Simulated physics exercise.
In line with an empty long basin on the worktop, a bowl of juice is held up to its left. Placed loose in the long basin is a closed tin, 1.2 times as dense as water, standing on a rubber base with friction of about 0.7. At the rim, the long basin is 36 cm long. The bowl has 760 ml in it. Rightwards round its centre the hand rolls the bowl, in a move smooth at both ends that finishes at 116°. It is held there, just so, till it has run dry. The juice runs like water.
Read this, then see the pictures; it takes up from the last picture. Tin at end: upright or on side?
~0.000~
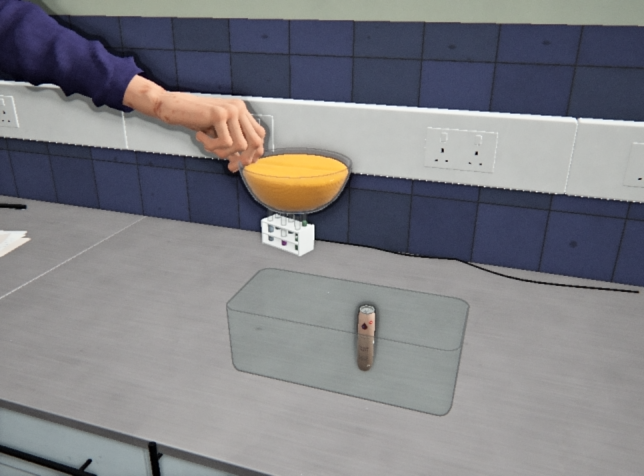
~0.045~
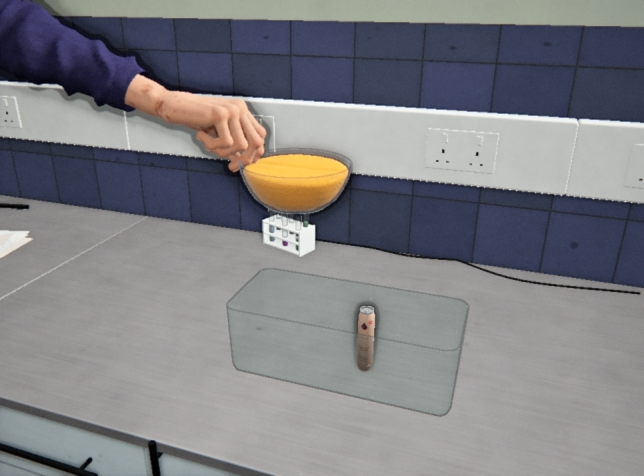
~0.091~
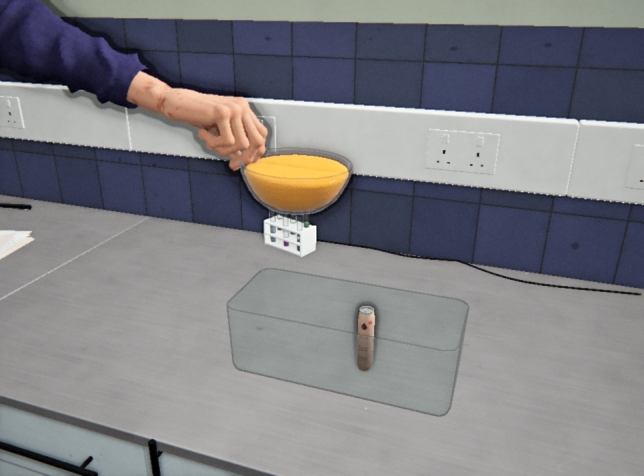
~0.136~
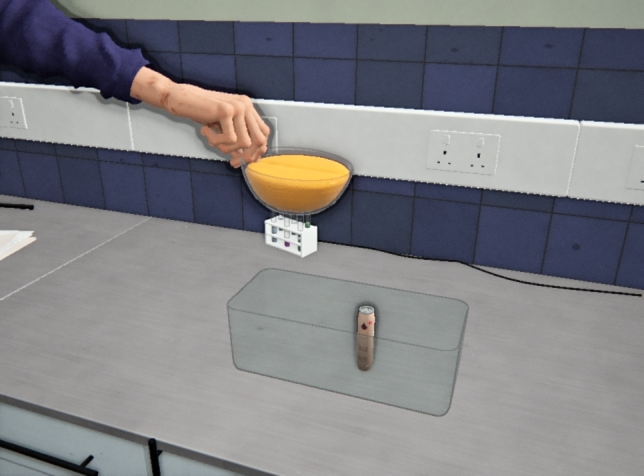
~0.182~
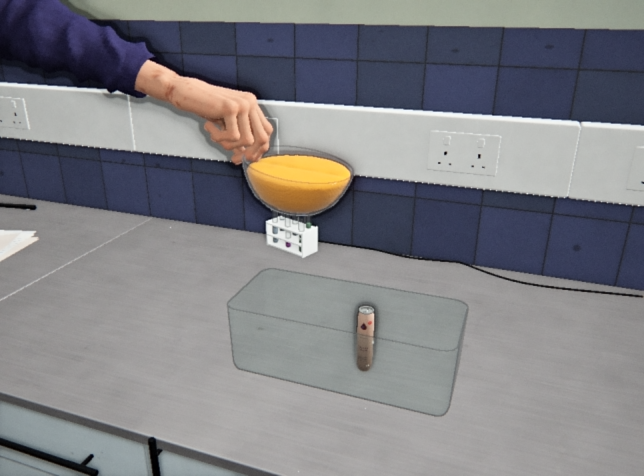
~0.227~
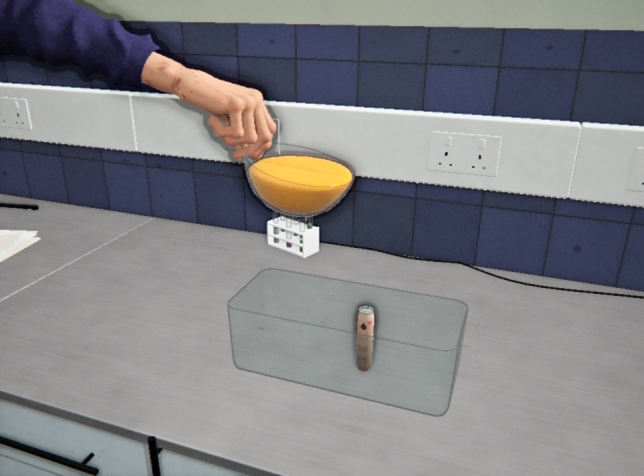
Upright.
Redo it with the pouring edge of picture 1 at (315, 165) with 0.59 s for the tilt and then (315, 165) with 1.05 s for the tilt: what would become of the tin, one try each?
Trial 1 - tin tips; trial 2 - tin tips.
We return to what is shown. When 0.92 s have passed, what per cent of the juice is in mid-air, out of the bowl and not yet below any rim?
Near 4 per cent, I'd say.
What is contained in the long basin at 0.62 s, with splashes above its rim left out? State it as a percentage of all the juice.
Near 26 in a hundred.
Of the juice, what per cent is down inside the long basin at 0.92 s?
It works out near 96 per cent.
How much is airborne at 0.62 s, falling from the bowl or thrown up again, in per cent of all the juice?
50 per cent.
After 0.62 s the tilt is 75° and 24 per cent is still to pour; the tin stands where it began.
After 0.92 s the tilt is 111° and 0 per cent is still to pour; the tin stands where it began.
After 1.22 s the tilt is 116° and 0 per cent is still to pour; the tin stands where it began.
After 1.55 s the tilt is 116° and 0 per cent is still to pour; the tin stands where it began.
In the end the tin stands where it began.
